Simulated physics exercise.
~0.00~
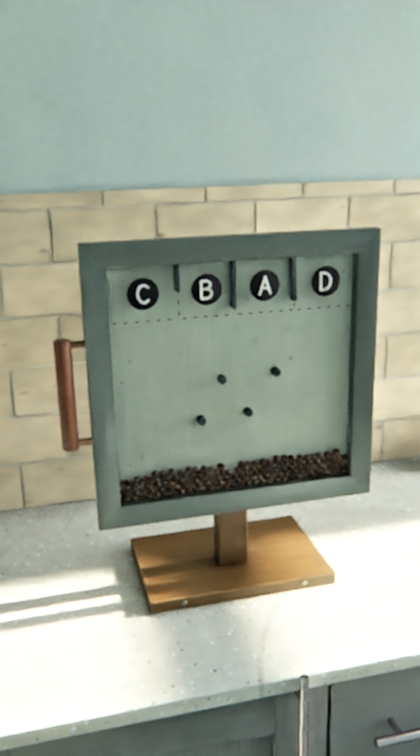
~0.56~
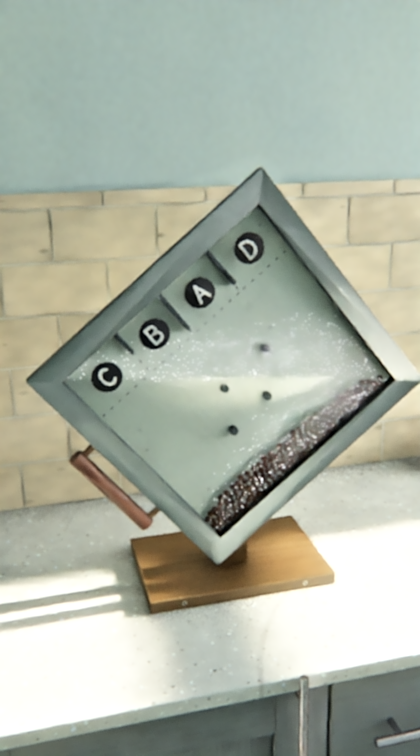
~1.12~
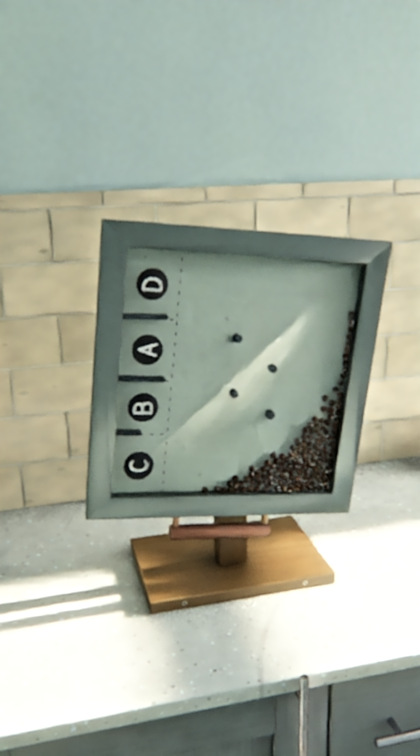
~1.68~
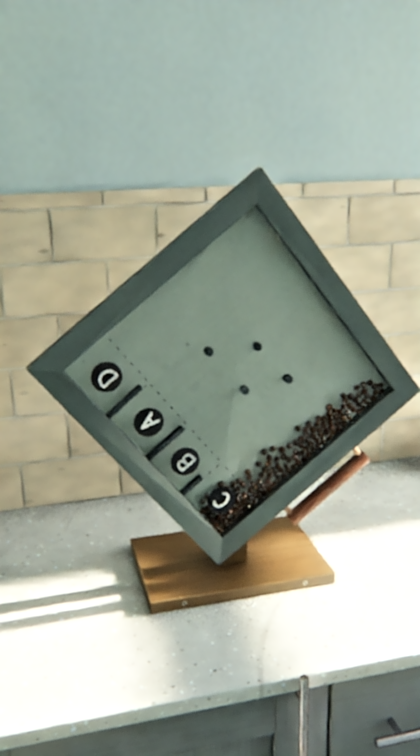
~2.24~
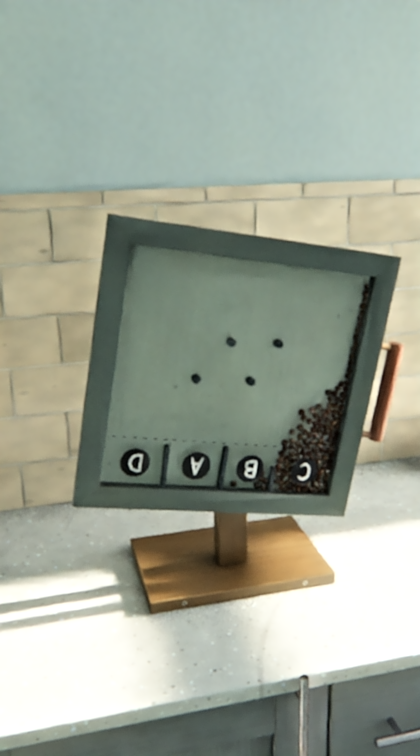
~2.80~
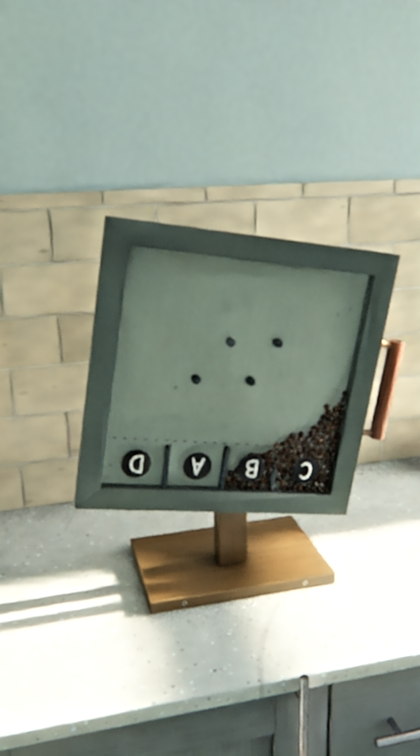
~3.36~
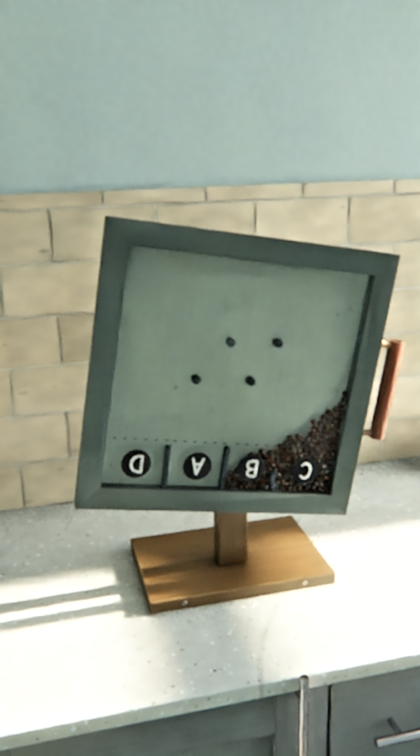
A green framed box turns nearly upside down, and dark beads settle over C and B.
